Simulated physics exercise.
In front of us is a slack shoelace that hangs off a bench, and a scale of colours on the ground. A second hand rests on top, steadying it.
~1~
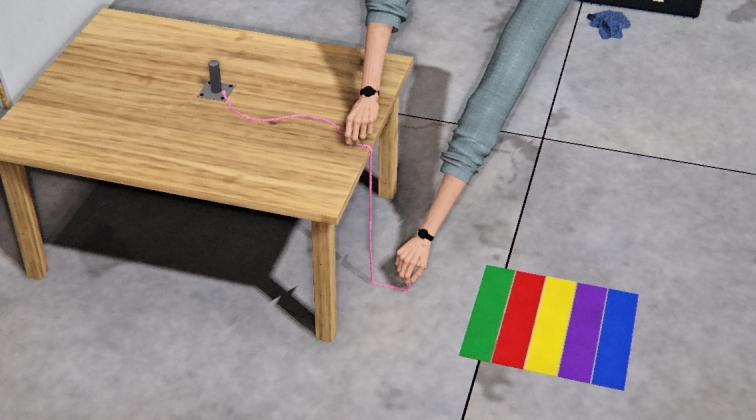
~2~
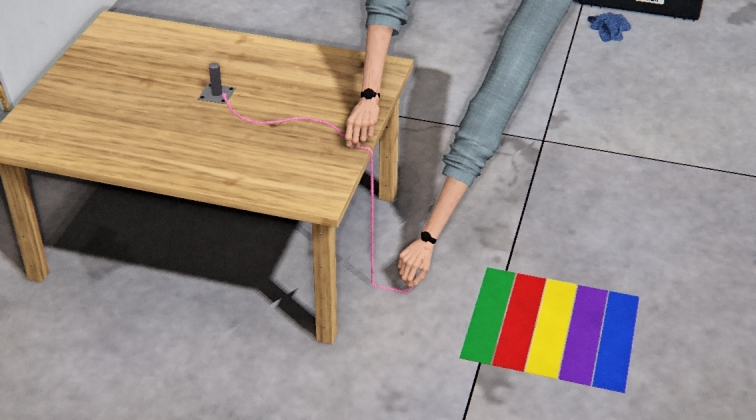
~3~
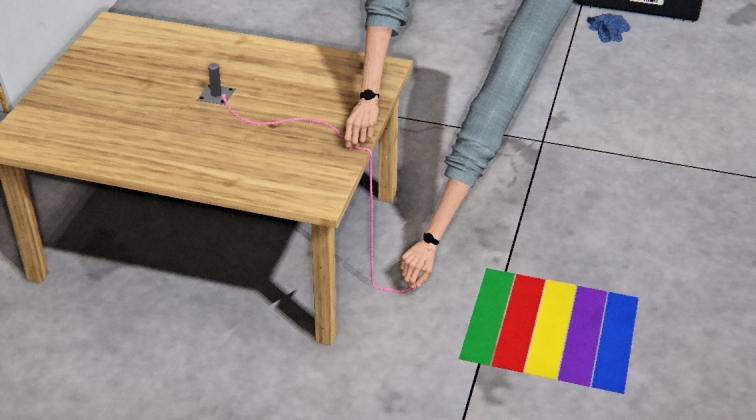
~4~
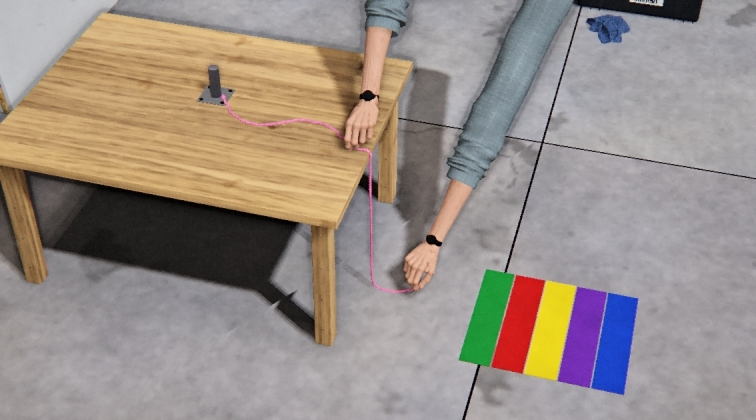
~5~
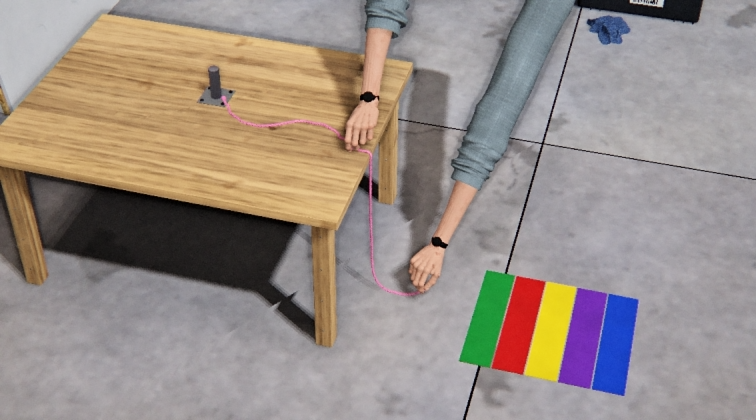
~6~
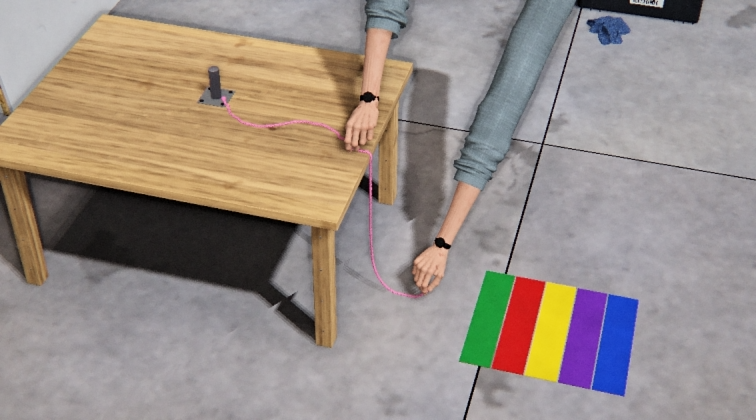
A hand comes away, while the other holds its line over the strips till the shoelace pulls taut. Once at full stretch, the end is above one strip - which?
The end stops over the yellow strip.
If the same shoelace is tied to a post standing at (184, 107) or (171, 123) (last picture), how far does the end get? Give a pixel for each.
Pixels per try: (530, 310); (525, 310).
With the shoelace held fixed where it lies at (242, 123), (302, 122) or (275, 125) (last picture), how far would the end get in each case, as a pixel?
(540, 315), (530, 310), (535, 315).
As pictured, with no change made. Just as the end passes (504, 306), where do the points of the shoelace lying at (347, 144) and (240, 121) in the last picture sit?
First at (373, 151), next at (264, 109).
Soon after, end near (504, 306); over green.
After that, end near (537, 313); over red.
At the stop, end near (556, 317); over yellow. The end stops over the yellow strip.
